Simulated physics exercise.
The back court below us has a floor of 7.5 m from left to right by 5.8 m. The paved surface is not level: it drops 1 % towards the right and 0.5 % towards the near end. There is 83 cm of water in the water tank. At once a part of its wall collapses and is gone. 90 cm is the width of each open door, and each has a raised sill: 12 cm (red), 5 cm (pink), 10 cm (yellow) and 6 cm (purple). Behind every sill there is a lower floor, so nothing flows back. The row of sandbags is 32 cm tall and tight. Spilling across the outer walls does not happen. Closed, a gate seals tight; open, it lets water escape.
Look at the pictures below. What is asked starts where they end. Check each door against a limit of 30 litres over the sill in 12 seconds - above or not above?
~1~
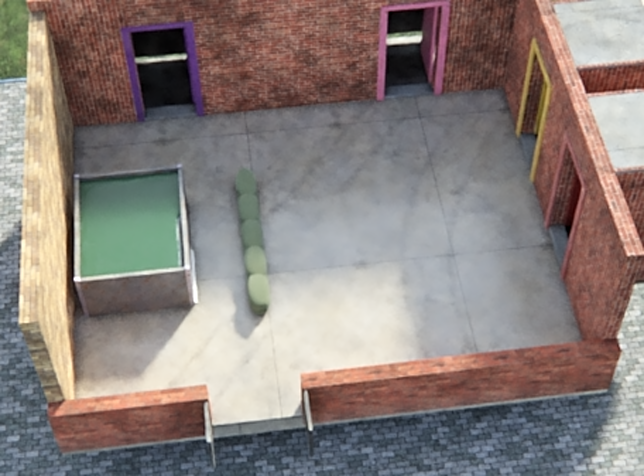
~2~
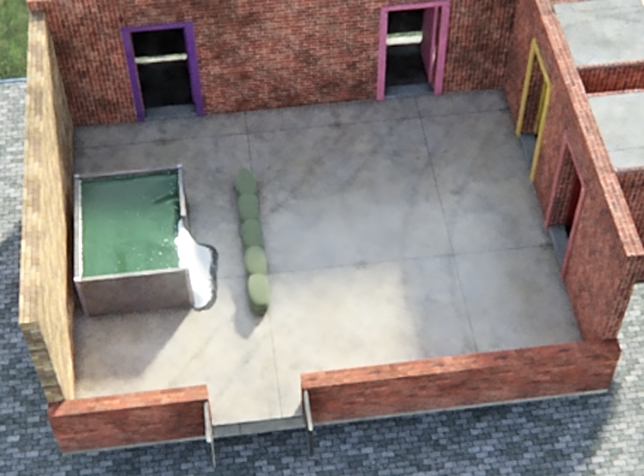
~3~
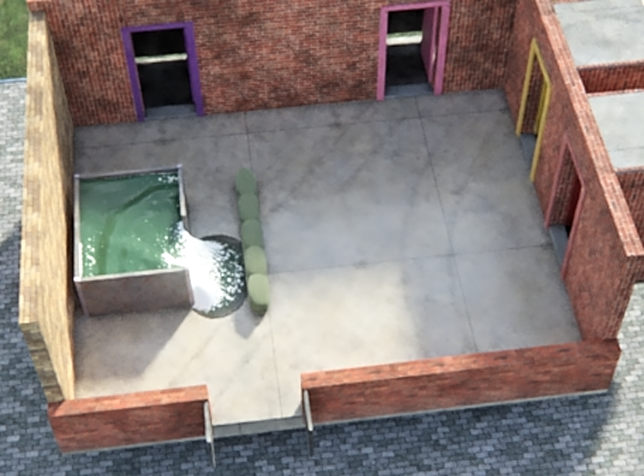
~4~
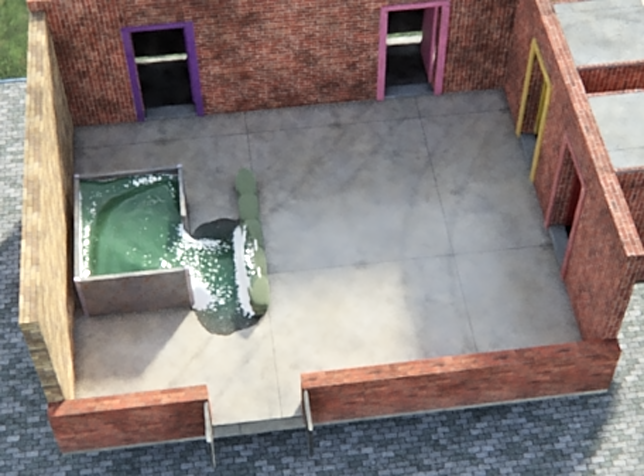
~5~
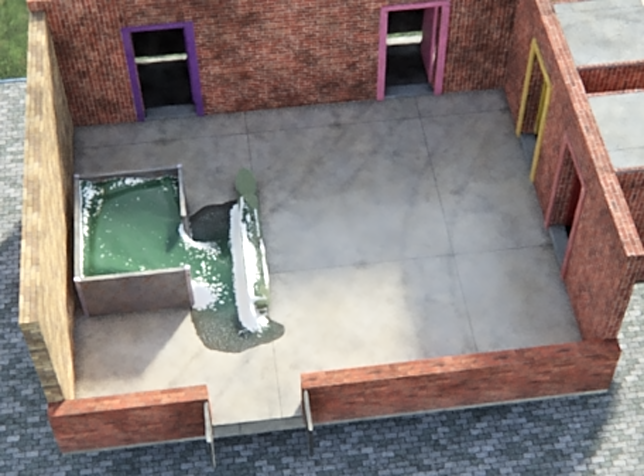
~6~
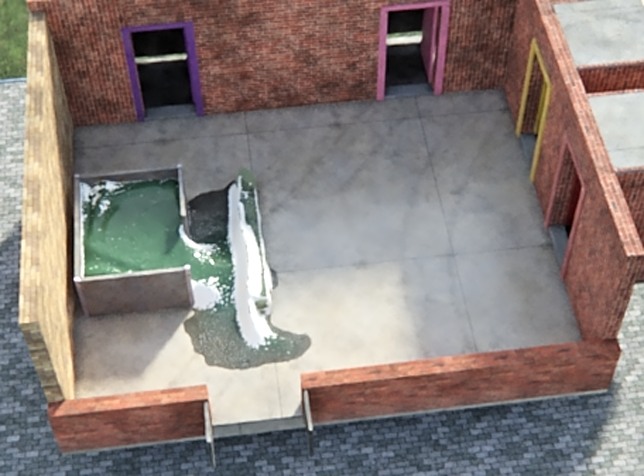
The red door is going to fall short of the limit. The pink door is going to fall short of the limit. The yellow door is going to fall short of the limit. The purple door is going to top the limit.
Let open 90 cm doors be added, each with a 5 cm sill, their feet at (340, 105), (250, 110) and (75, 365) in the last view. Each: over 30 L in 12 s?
Check each in turn: The first fails, the second succeeds, the third fails.
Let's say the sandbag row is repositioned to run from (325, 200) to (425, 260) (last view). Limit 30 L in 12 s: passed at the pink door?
Then: Pink above.
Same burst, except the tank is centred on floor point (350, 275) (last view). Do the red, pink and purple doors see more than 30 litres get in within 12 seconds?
Red: Beyond limit; pink: Beyond limit; purple: Within limit.
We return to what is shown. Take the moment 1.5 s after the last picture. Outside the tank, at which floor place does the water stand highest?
Location: Approx. (238, 275).
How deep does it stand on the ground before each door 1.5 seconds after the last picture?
Door by door, in cm: Red reads 0, pink reads 0, yellow reads 0, purple reads 15.
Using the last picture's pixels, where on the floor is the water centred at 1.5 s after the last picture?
Centre: Approx. (205, 266) px.
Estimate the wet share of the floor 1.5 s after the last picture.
Around 55 per cent.
Then, 0.7 s after the last picture water covers 30 % of the floor and is deepest (55 cm) near (238, 275); red door not reached, pink door not reached, yellow door not reached, purple door 5 cm at the sill, 0 L in.
Then, 1.5 s after the last picture water covers 55 % of the floor and is deepest (42 cm) near (238, 275); red door not reached, pink door not reached, yellow door not reached, purple door 15 cm at the sill, 32 L in.
Then, 2.8 s after the last picture water covers 55 % of the floor and is deepest (28 cm) near (239, 284); red door 6 cm at the sill, 0 L in, pink door not reached, yellow door not reached, purple door 17 cm at the sill, 118 L in.
Then, 6.3 s after the last picture water covers 75 % of the floor and is deepest (14 cm) near (239, 284); red door 5 cm at the sill, 0 L in, pink door 2 cm at the sill, 0 L in, yellow door 8 cm at the sill, 0 L in, purple door 9 cm at the sill, 200 L in.
Then, 11.3 s after the last picture water covers 85 % of the floor and is deepest (8 cm) near (238, 275); red door 6 cm at the sill, 0 L in, pink door 5 cm at the sill, 3 L in, yellow door 7 cm at the sill, 0 L in, purple door 3 cm at the sill, 206 L in.
